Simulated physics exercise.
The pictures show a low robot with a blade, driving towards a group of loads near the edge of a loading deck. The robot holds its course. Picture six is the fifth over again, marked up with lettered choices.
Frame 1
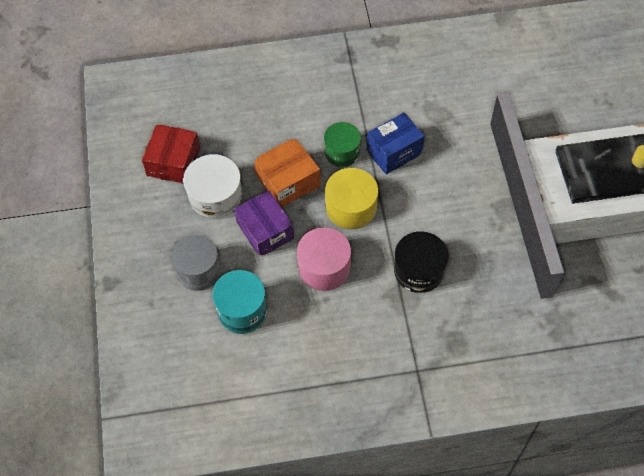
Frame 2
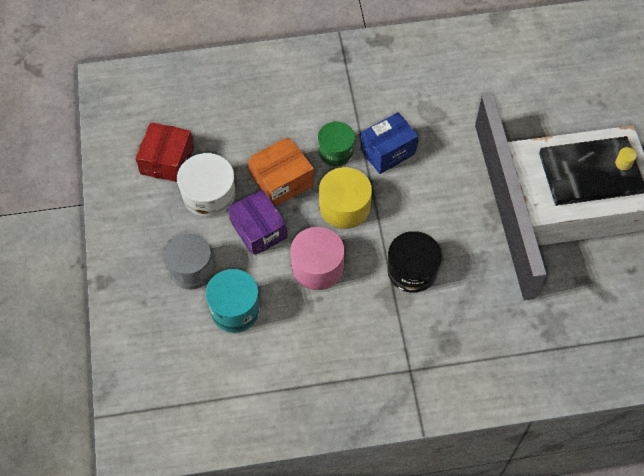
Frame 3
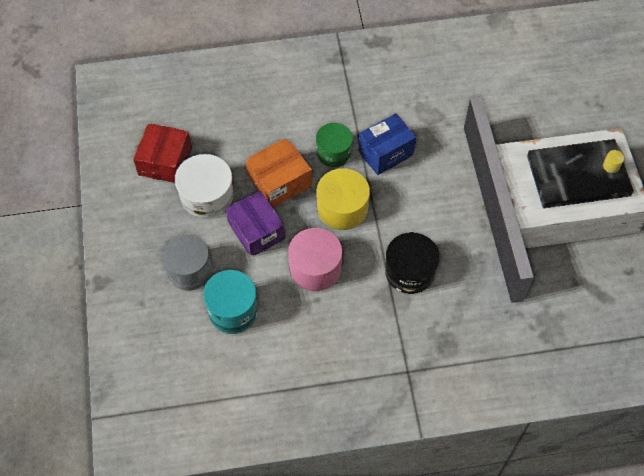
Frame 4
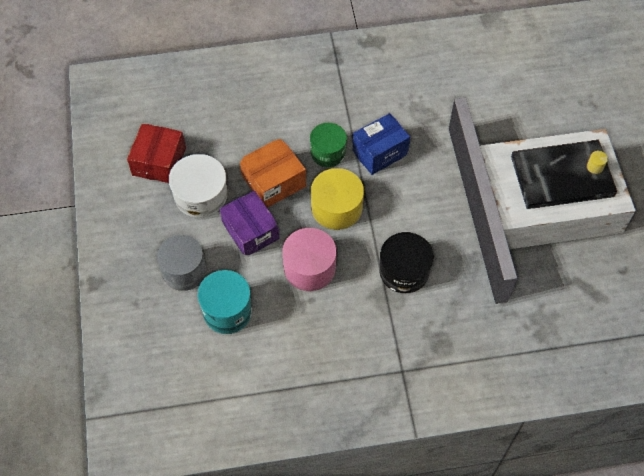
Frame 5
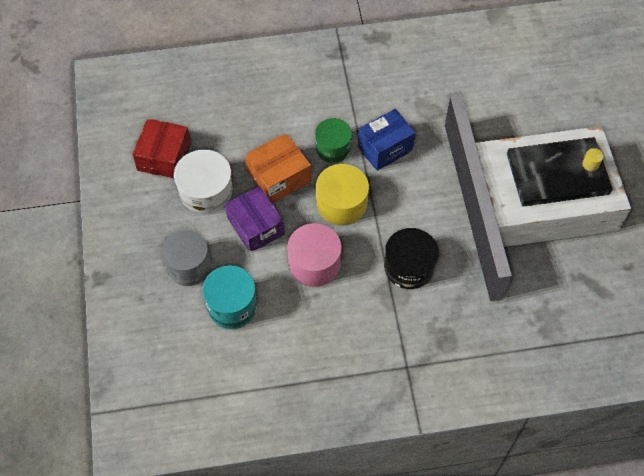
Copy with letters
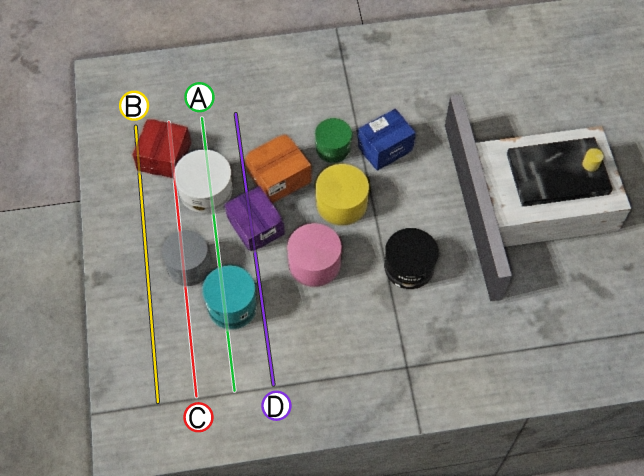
A low white robot with a black top, a yellow knob and a wide grey blade sits at the right of a grey slab deck, seen from high above at a slight tilt. To its left are red, orange, purple and blue boxes among white, green, yellow, pink, black, grey and turquoise round containers. The robot moves steadily left, blade first, touching nothing, while the view shifts slightly.
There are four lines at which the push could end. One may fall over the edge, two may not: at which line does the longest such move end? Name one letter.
No second one falls up to C.
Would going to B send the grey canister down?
Yes.
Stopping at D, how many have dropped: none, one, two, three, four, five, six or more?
In all, none.
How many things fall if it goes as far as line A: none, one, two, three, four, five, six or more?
In all, none.
On the marked copy, A at (217, 244); B at (146, 254); C at (182, 249); D at (253, 239).
Taking C. A third of the way, robot (446, 186); green pail (284, 141); blue parcel (326, 139).
Two thirds of the way, robot (340, 200); red box (151, 148); grey canister (165, 270).
When it is over, robot (257, 212); grey canister (99, 288); white pail (96, 201); none fallen.
As for the rest, A is within the limit but short; B drops two; D is within the limit but short.
